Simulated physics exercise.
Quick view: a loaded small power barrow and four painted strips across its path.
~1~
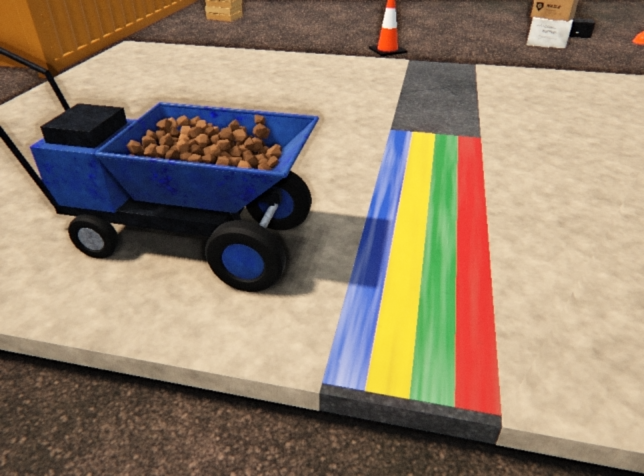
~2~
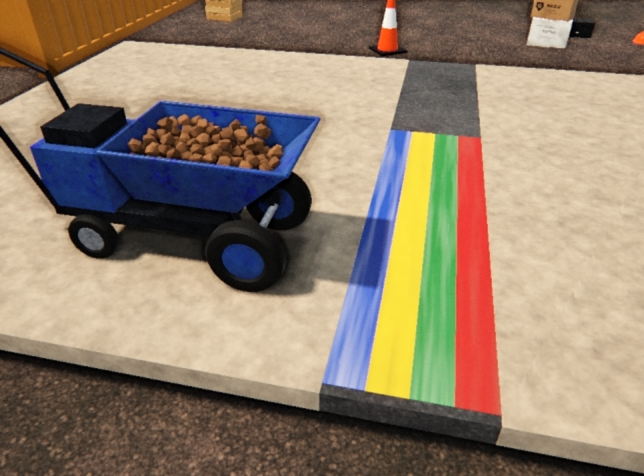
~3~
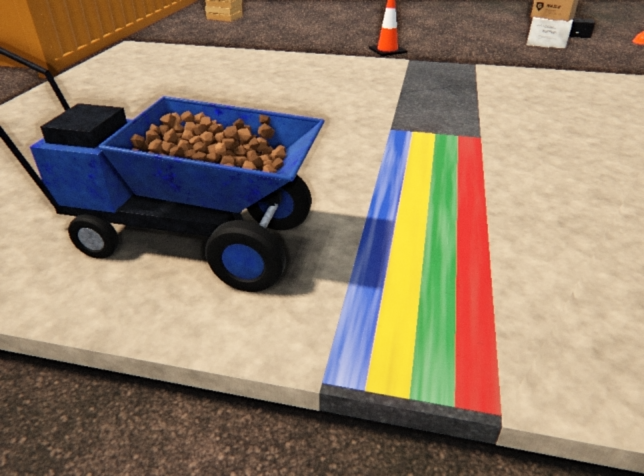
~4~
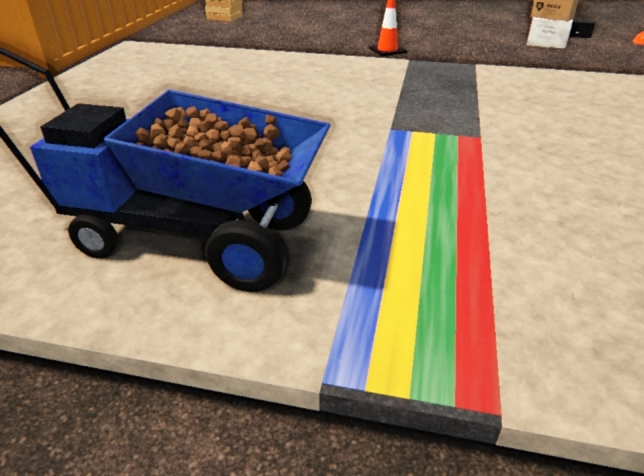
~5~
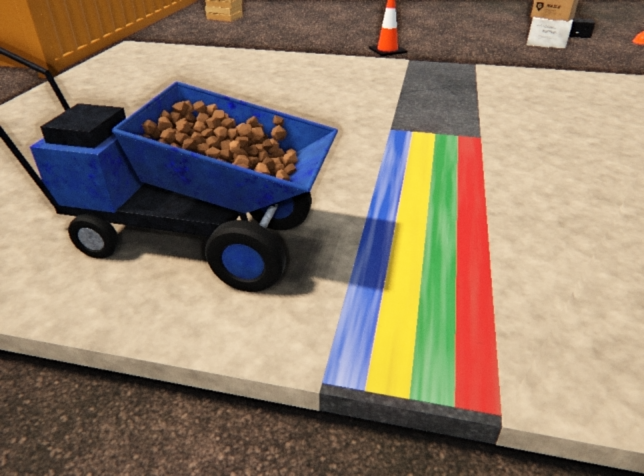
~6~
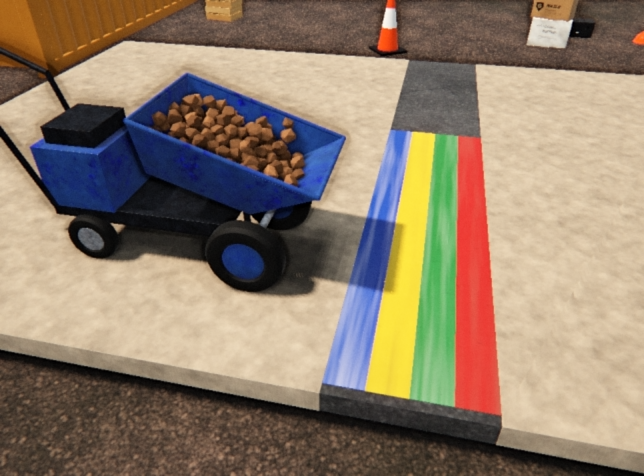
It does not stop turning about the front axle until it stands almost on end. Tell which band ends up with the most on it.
The most ends up on yellow.
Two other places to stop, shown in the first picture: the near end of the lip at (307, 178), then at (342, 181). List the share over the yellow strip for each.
First try: Some 30 %; second try: 10 %.
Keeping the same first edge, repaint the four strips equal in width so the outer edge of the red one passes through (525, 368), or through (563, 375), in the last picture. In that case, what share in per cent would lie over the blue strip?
First case 20 per cent, second case 30 per cent.
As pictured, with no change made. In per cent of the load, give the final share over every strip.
Blue strip about 15 per cent, yellow strip about 30 per cent, green strip about 20 per cent, red strip about 15 per cent.
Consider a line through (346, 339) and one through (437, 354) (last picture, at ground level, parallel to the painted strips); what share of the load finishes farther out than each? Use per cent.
Estimate: 90 % and 30 %, respectively.
Shortly afterwards, skip tipped steeply; the whole lot in the skip.
Next, skip tipped right over; near two thirds in the skip; a little over the blue strip; near a quarter over the yellow strip; only a few over the green strip.
Some moments later, skip tipped right over; a little in the skip; a little over the blue strip; near a third over the yellow strip; near a quarter over the green strip; a little over the red strip; a little off the paint.
In the end, skip tipped right over; a little in the skip; a little over the blue strip; near a third over the yellow strip; near a quarter over the green strip; a little over the red strip; a little off the paint.
